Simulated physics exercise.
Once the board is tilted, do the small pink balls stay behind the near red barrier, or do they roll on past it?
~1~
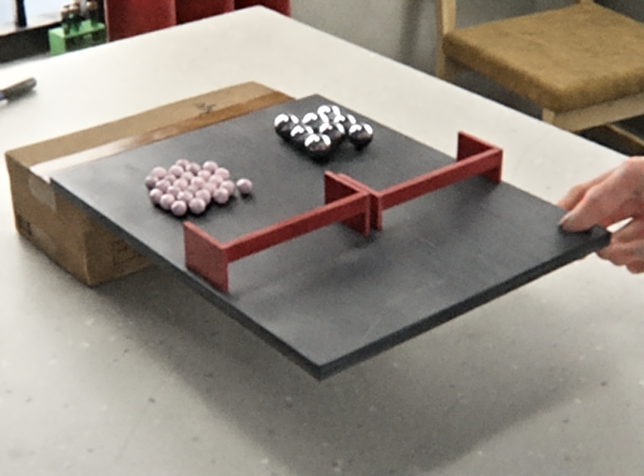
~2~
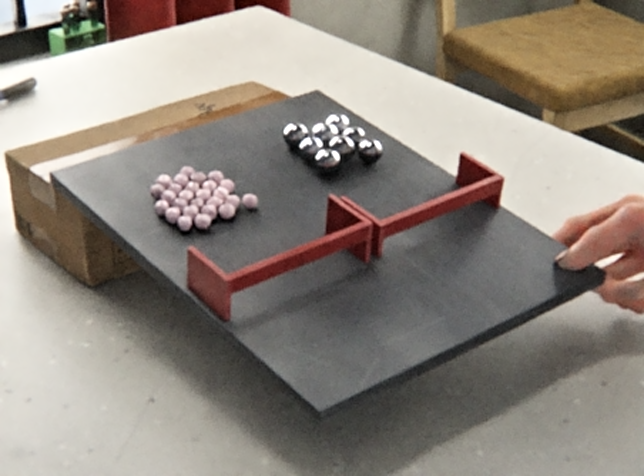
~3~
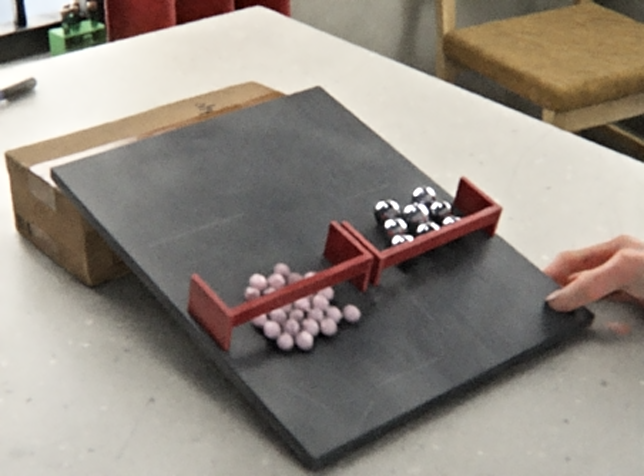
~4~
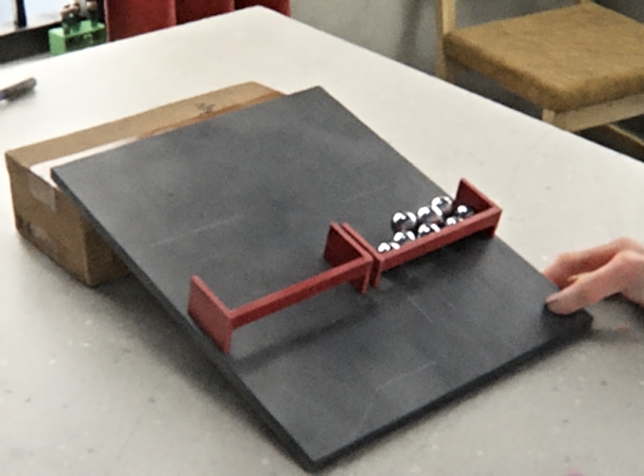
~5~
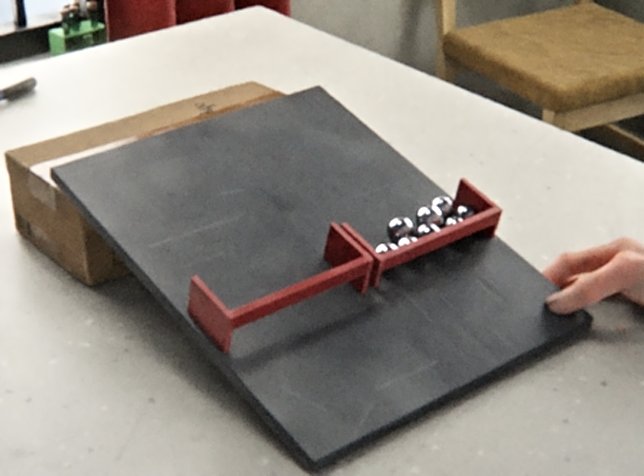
The small pink balls roll on past the near barrier, going under it and out of view, while the larger shiny balls end up behind the far one.
